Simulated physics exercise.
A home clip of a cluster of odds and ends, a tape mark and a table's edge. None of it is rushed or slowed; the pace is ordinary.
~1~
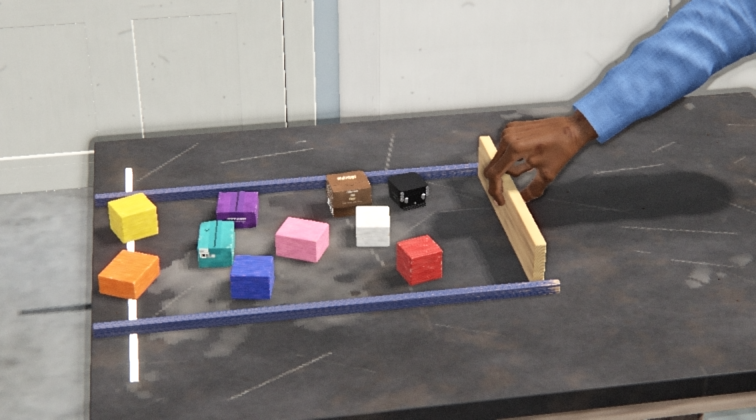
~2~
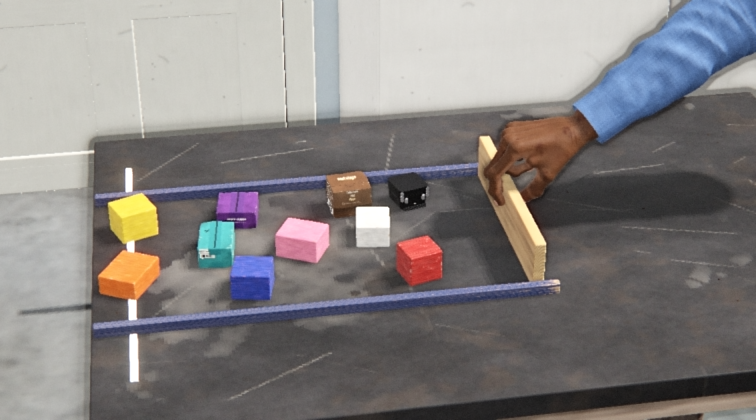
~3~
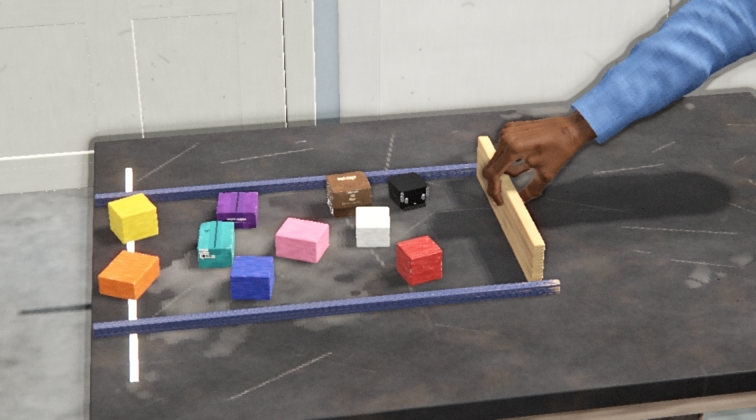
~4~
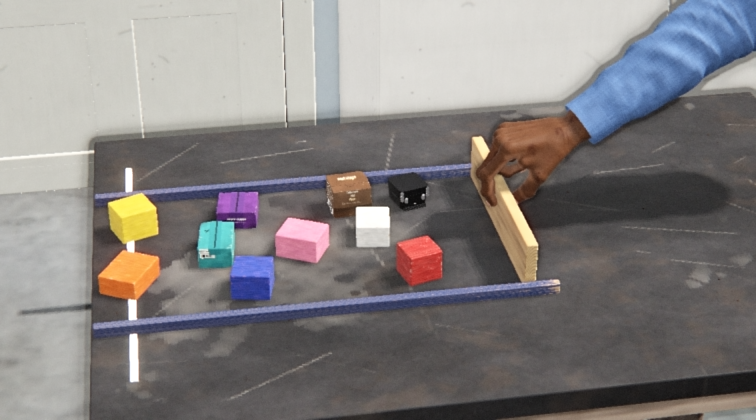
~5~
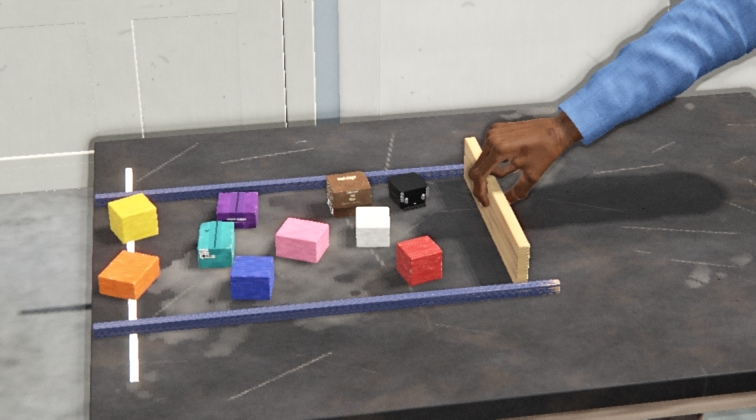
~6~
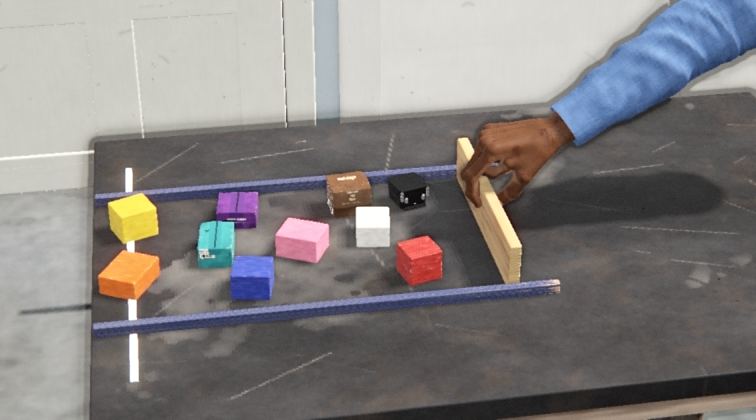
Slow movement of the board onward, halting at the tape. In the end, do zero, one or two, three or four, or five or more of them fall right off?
Five or more of them do.
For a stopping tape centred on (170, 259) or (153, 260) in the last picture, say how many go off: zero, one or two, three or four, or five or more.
Falls: 3 or 4; three or four.
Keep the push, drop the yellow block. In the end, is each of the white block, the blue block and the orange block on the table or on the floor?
White block: Still there; blue block: Over the edge; orange block: Over the edge.
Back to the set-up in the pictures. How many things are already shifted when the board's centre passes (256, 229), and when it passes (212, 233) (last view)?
The first count is 10, and then it's 10.
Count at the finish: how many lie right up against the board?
That makes 3.
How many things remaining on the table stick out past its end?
0 in all.
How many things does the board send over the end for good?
7.
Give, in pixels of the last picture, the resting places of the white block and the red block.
The white block ends at (114, 250) and the red block at (113, 287).
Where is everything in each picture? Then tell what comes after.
In the first frame, orange block (129, 275); yellow block (133, 218); turquoise box (217, 244); board (509, 207); tape (131, 262).
In the second frame, yellow block (133, 218); black case (408, 193).
In the third frame, turquoise box (217, 245); board (508, 207).
In the fourth frame, orange block (129, 275); white block (373, 227).
In the fifth frame, yellow block (133, 218); purple box (238, 210).
In the sixth frame, orange block (129, 275); yellow block (133, 218); turquoise box (217, 245); board (486, 209); tape (131, 262).
Soon after, none off yet; orange block at rest near (129, 275); yellow block at rest near (133, 218); turquoise box at rest near (217, 245).
By the end, the number that fall off is five or more; fallen, brown box, pink block, blue block, purple box, turquoise box, yellow block and orange block.
